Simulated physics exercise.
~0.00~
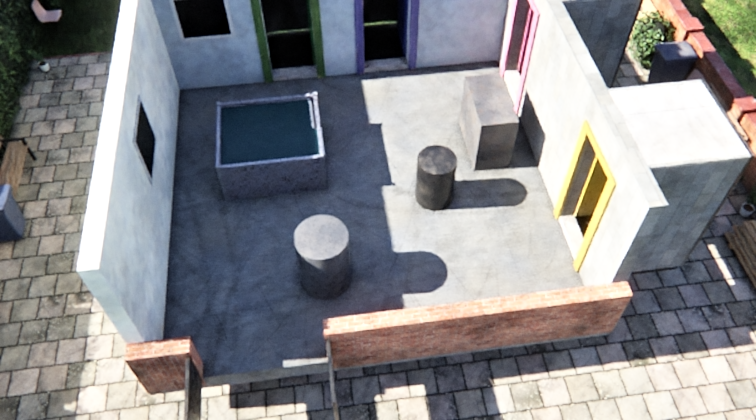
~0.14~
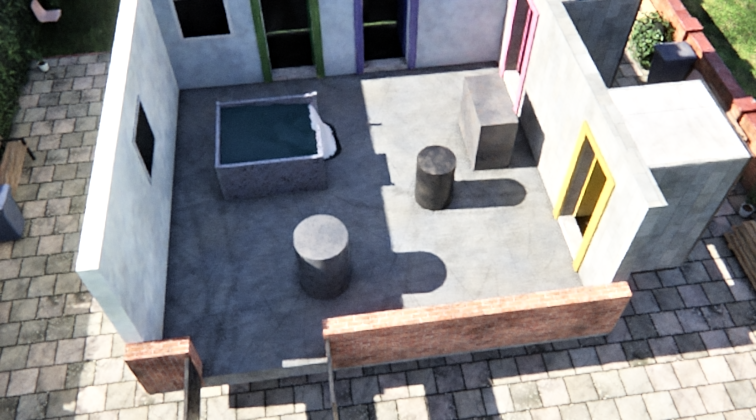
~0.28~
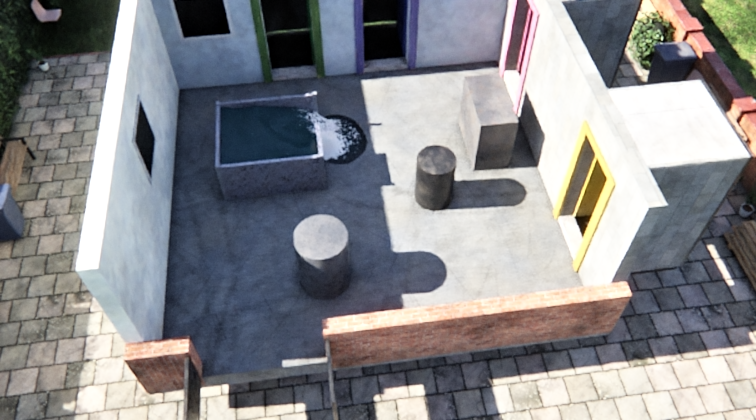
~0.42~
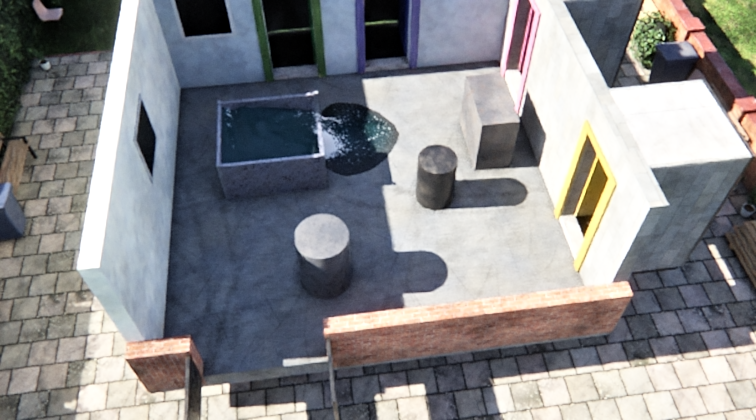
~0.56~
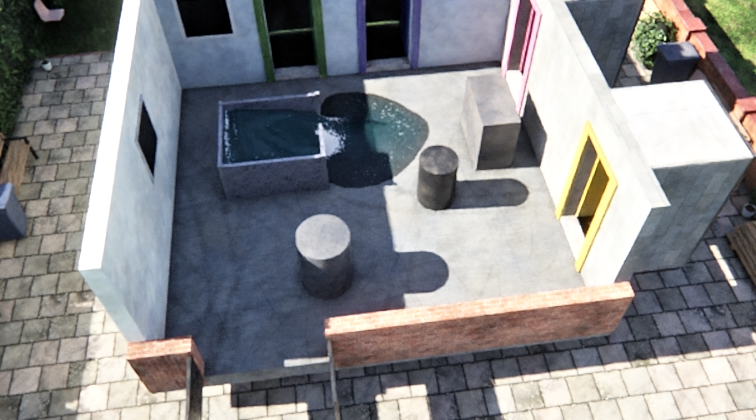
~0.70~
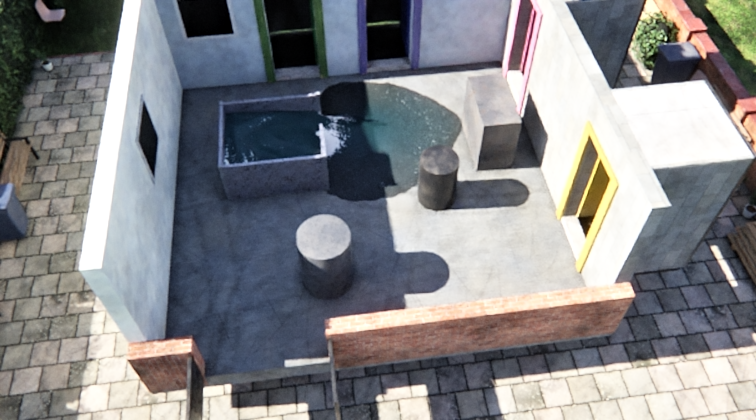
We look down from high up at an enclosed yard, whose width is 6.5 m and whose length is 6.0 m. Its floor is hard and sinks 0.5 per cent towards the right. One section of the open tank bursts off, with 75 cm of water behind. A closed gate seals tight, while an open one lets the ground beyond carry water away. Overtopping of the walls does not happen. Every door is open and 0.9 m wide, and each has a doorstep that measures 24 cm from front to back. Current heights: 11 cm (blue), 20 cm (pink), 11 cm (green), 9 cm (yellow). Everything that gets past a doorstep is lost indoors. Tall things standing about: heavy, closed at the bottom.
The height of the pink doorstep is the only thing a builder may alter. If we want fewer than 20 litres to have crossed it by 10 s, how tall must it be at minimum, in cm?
It needs to be roughly 21 cm tall.
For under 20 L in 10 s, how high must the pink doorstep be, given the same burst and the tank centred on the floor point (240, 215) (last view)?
Roughly 9.0 cm is needed.
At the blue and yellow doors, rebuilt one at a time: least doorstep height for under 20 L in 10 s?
Roughly 10.5 cm for the blue door and roughly 7.0 cm for the yellow door.
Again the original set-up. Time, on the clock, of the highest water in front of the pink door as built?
I'd guess close to 2.4 seconds.
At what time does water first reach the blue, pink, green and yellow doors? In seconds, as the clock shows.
Front arrival: Blue 0.9 seconds, pink 1.1 seconds, green 2.0 seconds, yellow 2.2 seconds.
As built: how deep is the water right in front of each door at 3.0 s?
Lab note, cm: Blue 10; pink 22; green 1; yellow 7.
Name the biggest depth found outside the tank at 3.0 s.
About 26 cm.
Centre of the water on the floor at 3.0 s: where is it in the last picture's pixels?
Centre of mass: About (385, 143) px.
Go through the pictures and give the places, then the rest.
In the first picture, the open tank at (269, 132) is whole and still, 75 cm deep; the pink door at (518, 53) is dry.
In the second picture, water pours out at (317, 130) and has run 0.3 m, to (337, 150); about 9 cm deep outside, 75 cm at the back.
In the third picture, water pours out at (317, 132) and has run 0.8 m, to (362, 143); about 11 cm deep outside, 75 cm at the back.
In the fourth picture, the front is at (392, 139), 1.4 m from the gap at (318, 133); 1.7 m2 of floor is wet, 72 cm left at the back.
In the fifth picture, water pours out at (319, 133) and has run 2.0 m, to (424, 132); about 5 cm deep outside, 65 cm at the back.
In the sixth picture, the front is at (455, 127), 2.6 m from the gap at (320, 133); 5.2 m2 of floor is wet, 64 cm left at the back; 1.4 m in a straight line remain to the pink door at (521, 53).
After 1.4 s water covers 30 % of the floor, deepest (38 cm) near (325, 135); 11 cm at the pink door, 0 litres in over its 20 cm doorstep.
After 3.0 s water covers 45 % of the floor, deepest (26 cm) near (458, 66); 22 cm at the pink door, 22 litres in over its 20 cm doorstep.
After 10.0 s water covers 90 % of the floor, deepest (10 cm) near (544, 204); 8 cm at the pink door, 26 litres in over its 20 cm doorstep.
At the pink door as built, the water arrived by 1.2 s and peaked near 26 cm at 2.4 s.
Run again over the same 10 s with other heights there, 36 litres in over 18.5 cm, 8 litres over 25 cm. The limit of 20 litres is kept from about 21 cm up.
